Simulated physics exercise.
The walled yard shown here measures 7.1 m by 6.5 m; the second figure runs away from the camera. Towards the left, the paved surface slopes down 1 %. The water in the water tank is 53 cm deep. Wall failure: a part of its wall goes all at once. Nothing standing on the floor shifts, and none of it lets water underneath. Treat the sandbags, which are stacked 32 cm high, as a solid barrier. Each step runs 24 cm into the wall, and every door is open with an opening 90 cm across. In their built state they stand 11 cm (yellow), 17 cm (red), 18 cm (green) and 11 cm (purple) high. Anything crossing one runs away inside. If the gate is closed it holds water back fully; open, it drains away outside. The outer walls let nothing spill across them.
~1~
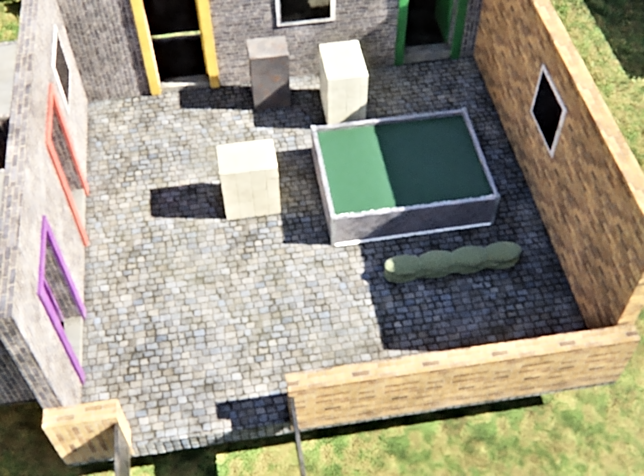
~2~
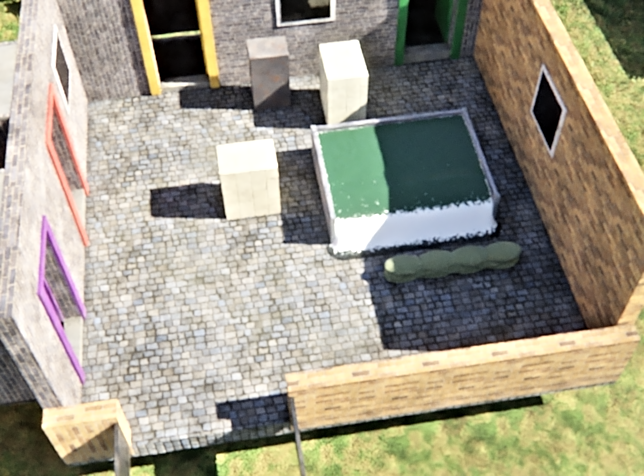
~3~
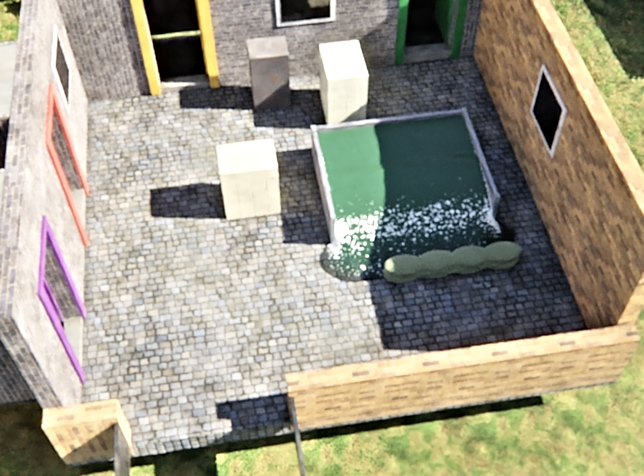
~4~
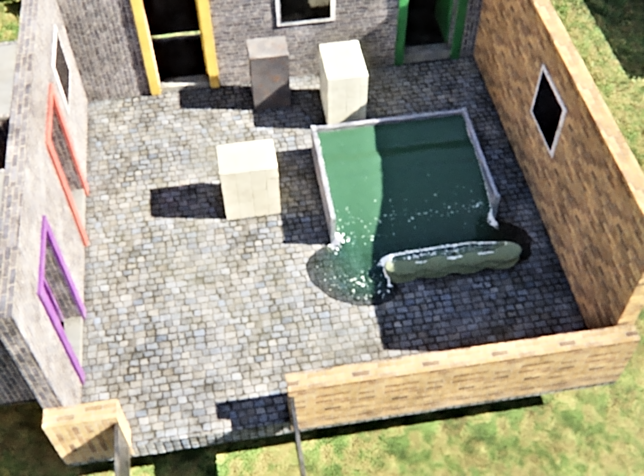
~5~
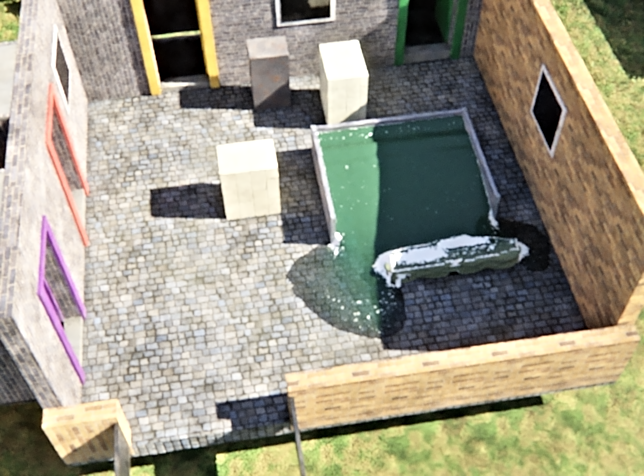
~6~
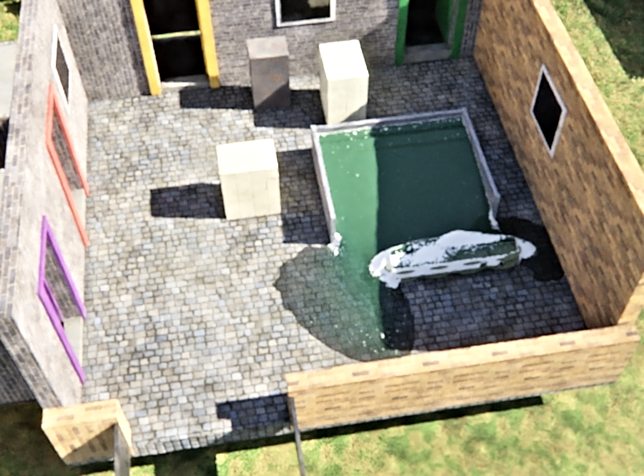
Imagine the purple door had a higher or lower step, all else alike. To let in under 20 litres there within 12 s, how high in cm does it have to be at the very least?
At least roughly 8.5 cm.
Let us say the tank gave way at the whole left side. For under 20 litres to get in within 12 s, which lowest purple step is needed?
Estimate: Near 12.5 cm.
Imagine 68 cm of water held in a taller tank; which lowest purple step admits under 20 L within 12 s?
Around 12.0 cm high.
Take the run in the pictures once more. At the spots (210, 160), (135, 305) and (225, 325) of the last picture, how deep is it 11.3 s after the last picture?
Around 5 cm, 6 cm and 3 cm.
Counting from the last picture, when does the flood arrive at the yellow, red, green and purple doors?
Yellow at 6.5 s, red at 4.0 s, green at 2.4 s and purple at 2.2 s.
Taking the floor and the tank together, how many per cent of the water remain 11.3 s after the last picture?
What remains is some 76 per cent of the water.
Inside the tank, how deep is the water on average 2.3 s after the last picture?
I'd put it at some 21 centimetres on average.
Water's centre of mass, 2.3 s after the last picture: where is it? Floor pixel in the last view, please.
About (392, 252).
Then, 0.7 s after the last picture water covers 25 % of the floor, deepest (41 cm) near (422, 263); it has not reached the purple door.
Then, 2.3 s after the last picture water covers 50 % of the floor, deepest (28 cm) near (82, 436); 6 cm at the purple door, 0 litres in over its 11 cm step.
Then, 11.3 s after the last picture water covers 90 % of the floor, deepest (10 cm) near (82, 436); 10 cm at the purple door, 4 litres in over its 11 cm step.
At the purple door as built, the water peaked near 13 cm, 3.3 s after the last picture.
Run again over the same 12 s with other heights there, 39 litres in over 7.5 cm, 8 litres over 10 cm. The limit of 20 litres is kept from about 8.5 cm up.
